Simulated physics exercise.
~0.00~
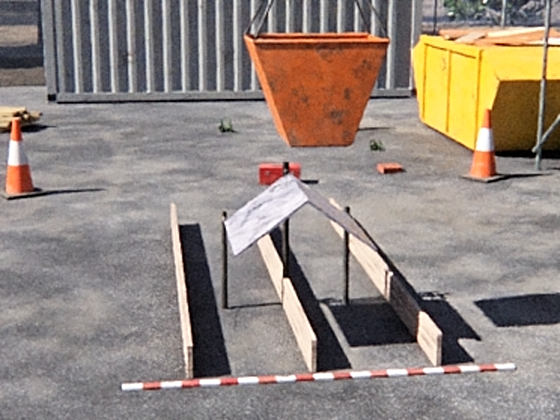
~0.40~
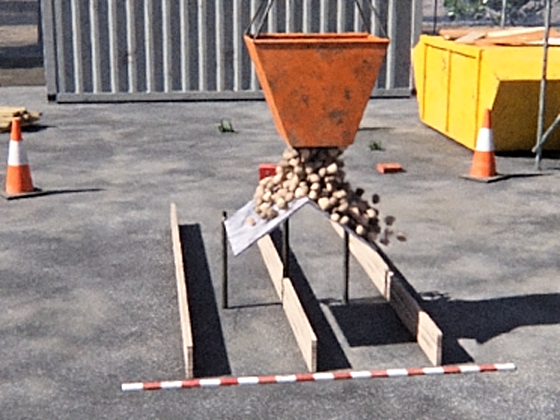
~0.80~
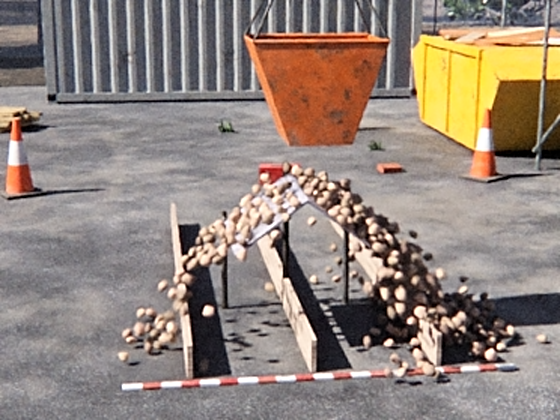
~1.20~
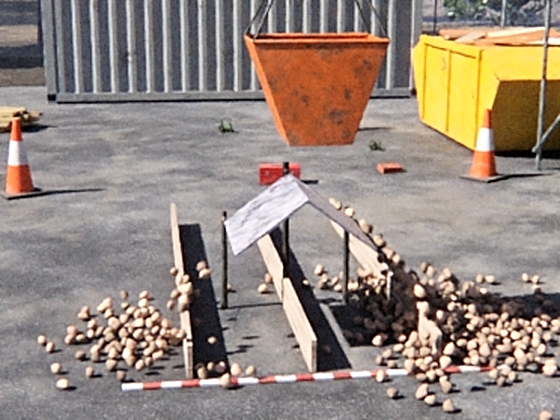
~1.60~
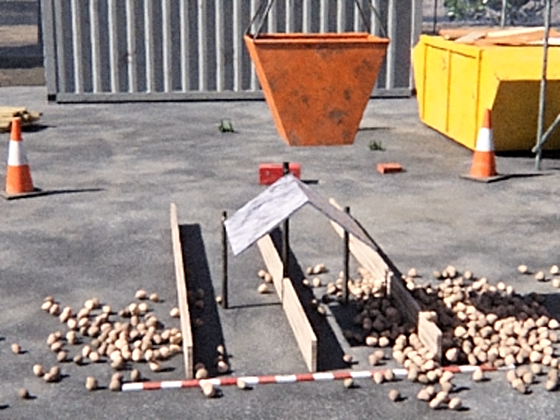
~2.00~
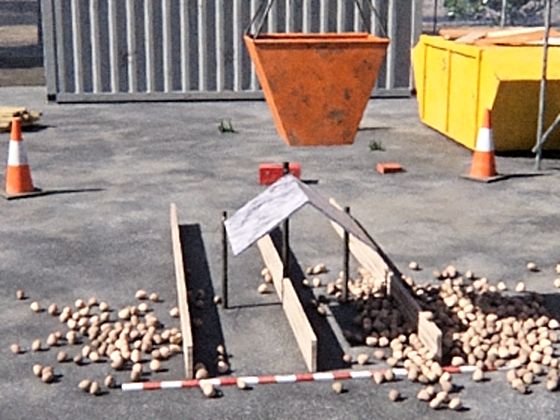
Orange hopper dropping round stones onto a fixed peaked steel slide, spilling both ways over planks and settling mostly at right.
